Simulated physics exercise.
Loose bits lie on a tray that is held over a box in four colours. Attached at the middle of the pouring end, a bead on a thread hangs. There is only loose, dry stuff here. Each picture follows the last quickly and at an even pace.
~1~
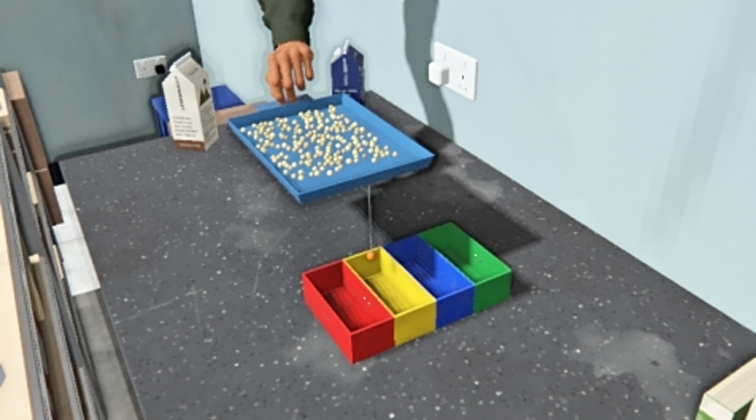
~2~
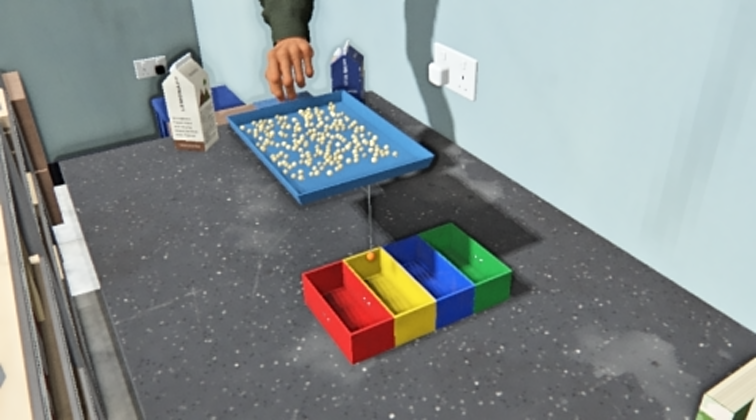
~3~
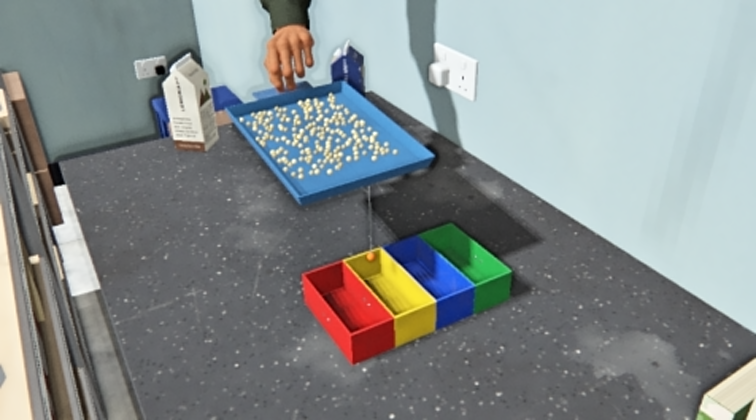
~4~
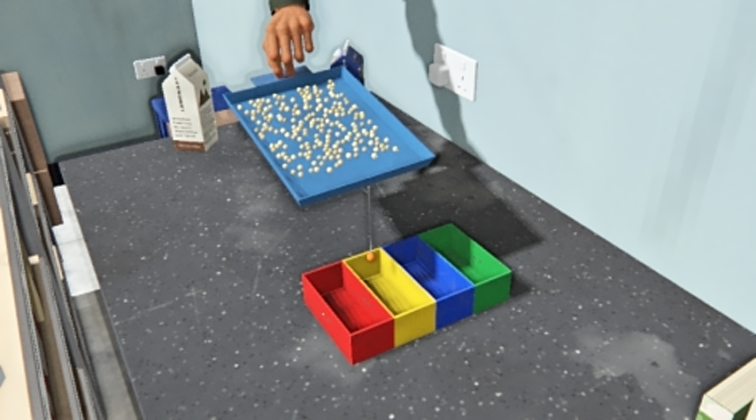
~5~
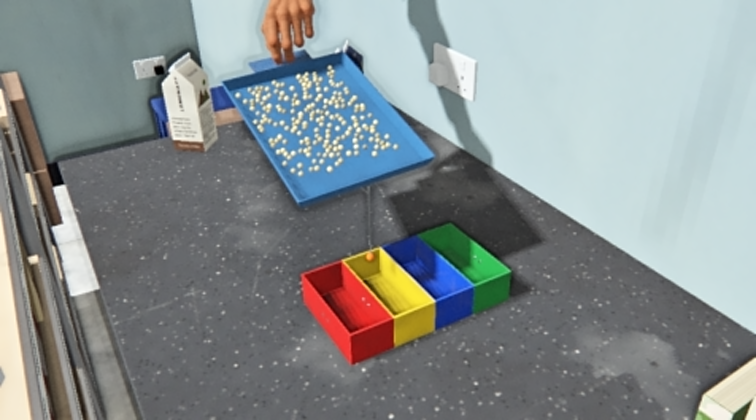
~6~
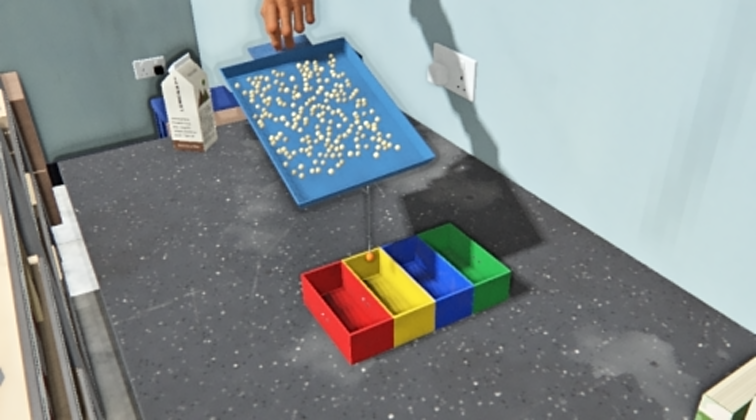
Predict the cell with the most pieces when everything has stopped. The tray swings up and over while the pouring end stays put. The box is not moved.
I would say the red cell.
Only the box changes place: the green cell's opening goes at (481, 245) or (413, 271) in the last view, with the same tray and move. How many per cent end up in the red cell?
Trial 1 near 30 percent, trial 2 near 10 percent.
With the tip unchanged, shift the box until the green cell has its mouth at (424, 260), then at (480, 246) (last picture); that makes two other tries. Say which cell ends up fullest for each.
That yellow cell, then the cell in red.
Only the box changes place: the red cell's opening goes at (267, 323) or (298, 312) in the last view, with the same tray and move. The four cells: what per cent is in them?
Close to 100 in a hundred, then close to 100 in a hundred.
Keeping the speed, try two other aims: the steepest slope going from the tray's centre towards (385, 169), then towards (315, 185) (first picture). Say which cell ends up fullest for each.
The blue one; the red one.
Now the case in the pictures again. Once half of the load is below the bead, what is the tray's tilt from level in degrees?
Near 80 degrees.
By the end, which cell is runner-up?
That's the cell in yellow.
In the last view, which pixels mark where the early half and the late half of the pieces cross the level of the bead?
I'd say close to (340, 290) at first and close to (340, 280) later on.
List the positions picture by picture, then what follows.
In the first frame, corners of the pouring end at (300, 191) and (428, 155), level; middle of the load at (313, 139), soya beans; bead on its thread at (371, 256); red cell at (373, 337); yellow cell at (415, 320); blue cell at (455, 304); green cell at (492, 289).
In the second frame, corners of the pouring end at (301, 192) and (428, 155), level; middle of the load at (313, 137).
In the third frame, corners of the pouring end at (301, 194) and (429, 155), tipped barely, lowest at the left corner; middle of the load at (313, 132).
In the fourth frame, corners of the pouring end at (301, 196) and (429, 155), tipped a little, lowest at the left corner; middle of the load at (312, 123).
In the fifth frame, corners of the pouring end at (301, 197) and (429, 155), tipped clearly, lowest at the left corner; middle of the load at (312, 116).
In the sixth frame, corners of the pouring end at (301, 199) and (430, 155), tipped clearly, lowest at the left corner; middle of the load at (313, 110), most on the move; red cell at (372, 338); yellow cell at (414, 321); blue cell at (454, 305); green cell at (491, 290).
Soon after the last picture, tray tipped steeply; about half on the tray; a small part in the red cell; a stray few in the yellow cell; about half falling or outside the box.
A little later, tray tipped past a quarter turn; about half in the red cell; about a quarter in the yellow cell; a stray few in the blue cell; about a third falling or outside the box.
Later still, tray tipped past a quarter turn; about half in the red cell; about a quarter in the yellow cell; a stray few in the blue cell; about a quarter falling or outside the box.
At rest, tray tipped past a quarter turn; about half in the red cell; about a quarter in the yellow cell; a stray few in the blue cell; none in the green cell; about a quarter outside the box.
